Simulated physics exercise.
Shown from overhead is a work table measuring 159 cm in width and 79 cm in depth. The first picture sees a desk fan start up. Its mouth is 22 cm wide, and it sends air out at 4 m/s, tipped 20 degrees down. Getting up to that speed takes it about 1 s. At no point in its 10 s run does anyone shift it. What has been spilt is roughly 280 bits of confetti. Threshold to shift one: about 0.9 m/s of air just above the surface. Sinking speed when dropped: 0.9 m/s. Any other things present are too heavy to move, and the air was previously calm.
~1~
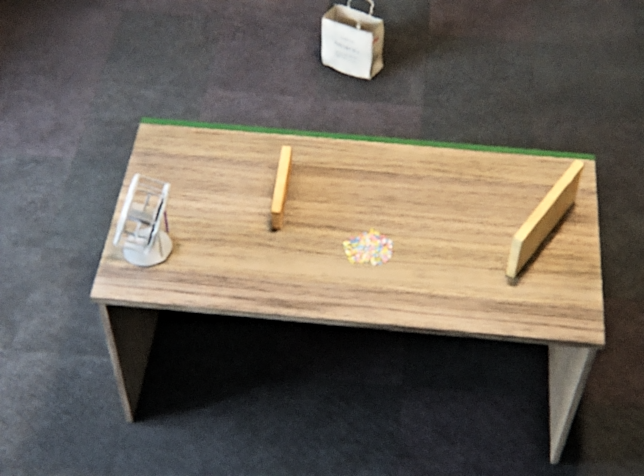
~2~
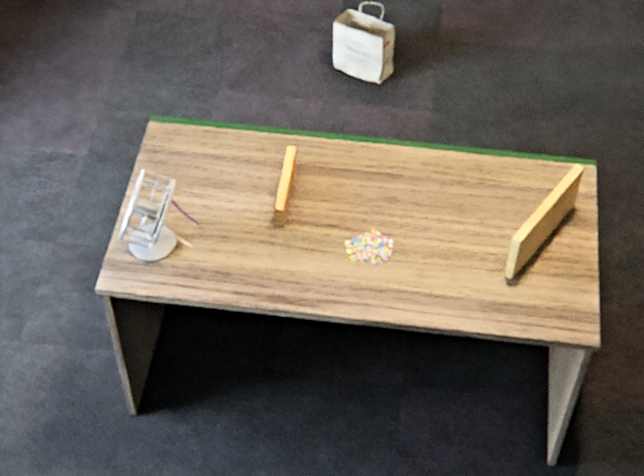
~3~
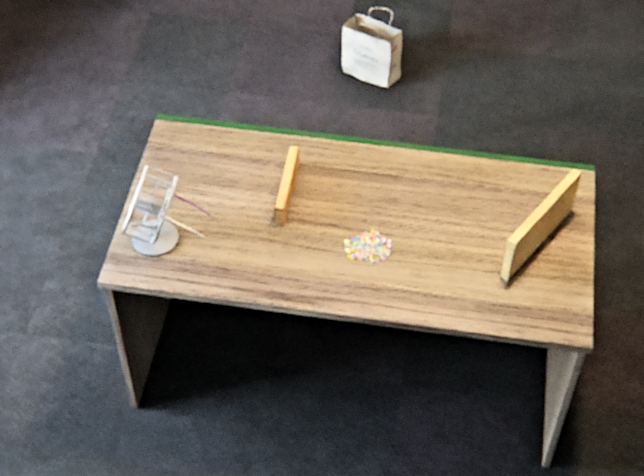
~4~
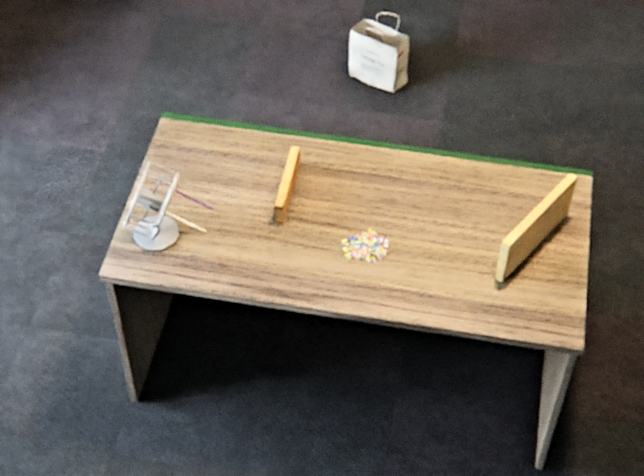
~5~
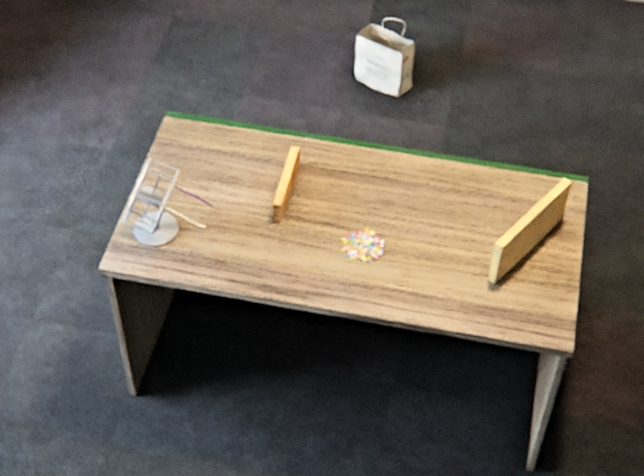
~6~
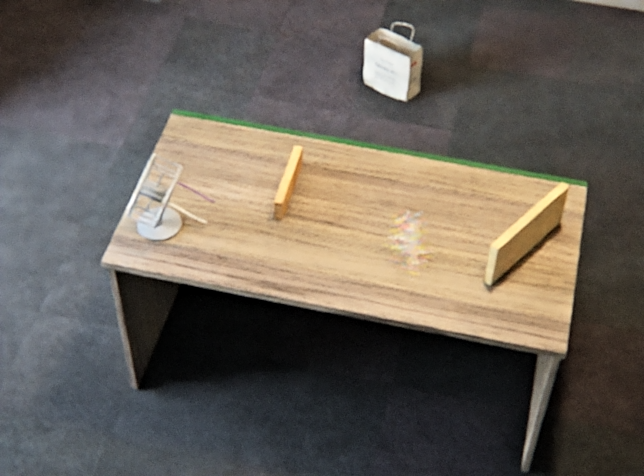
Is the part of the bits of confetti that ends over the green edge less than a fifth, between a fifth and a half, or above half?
The share left there is past one half.
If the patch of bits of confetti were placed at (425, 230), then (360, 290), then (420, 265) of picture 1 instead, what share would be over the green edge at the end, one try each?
It goes 90 %, then 0 %, then 40 %.
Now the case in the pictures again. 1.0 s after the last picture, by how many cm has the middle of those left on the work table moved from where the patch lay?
Roughly 50 centimetres.
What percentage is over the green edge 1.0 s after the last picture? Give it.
I'd say near 50 per cent by then.
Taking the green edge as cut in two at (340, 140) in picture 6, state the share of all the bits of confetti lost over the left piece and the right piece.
0 % left and 80 % right.
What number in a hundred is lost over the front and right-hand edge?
Roughly 0 per cent at the front edge and 10 per cent at the right-hand edge.
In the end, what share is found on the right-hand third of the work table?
5 %.
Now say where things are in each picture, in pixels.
The middle of the bits of confetti is near (370, 249), none has stirred yet and the mouth of the desk fan is at (142, 214), in the first picture.
The middle of the bits of confetti is near (370, 248), none has stirred yet and the green edge is centred on (370, 138), in the second picture.
The middle of the bits of confetti is near (369, 247), none has stirred yet, the top of a board is at (287, 176) and the top of a board is at (545, 205), in the third picture.
The middle of the bits of confetti is near (366, 247) and none has stirred yet, in the fourth picture.
The middle of the bits of confetti is near (362, 247), the farthest in sight from the desk fan is at (383, 244) and about 5 % have left their places, in the fifth picture.
The middle of the bits of confetti is near (410, 244), the farthest in sight from the desk fan is at (427, 258) and all have left their places, in the sixth picture.
Then, 1.0 s after the last picture, 55 % are over the green edge; the middle of those still in play is near (483, 194); 59 % have settled or left.
Then, 2.2 s after the last picture, 63 % are over the green edge; the middle of those still in play is near (485, 189); 72 % have settled or left.
Then, 4.6 s after the last picture, 76 % are over the green edge; 89 % have settled or left.
Then, 9.1 s after the last picture, at the end, 79 % are over the green edge.
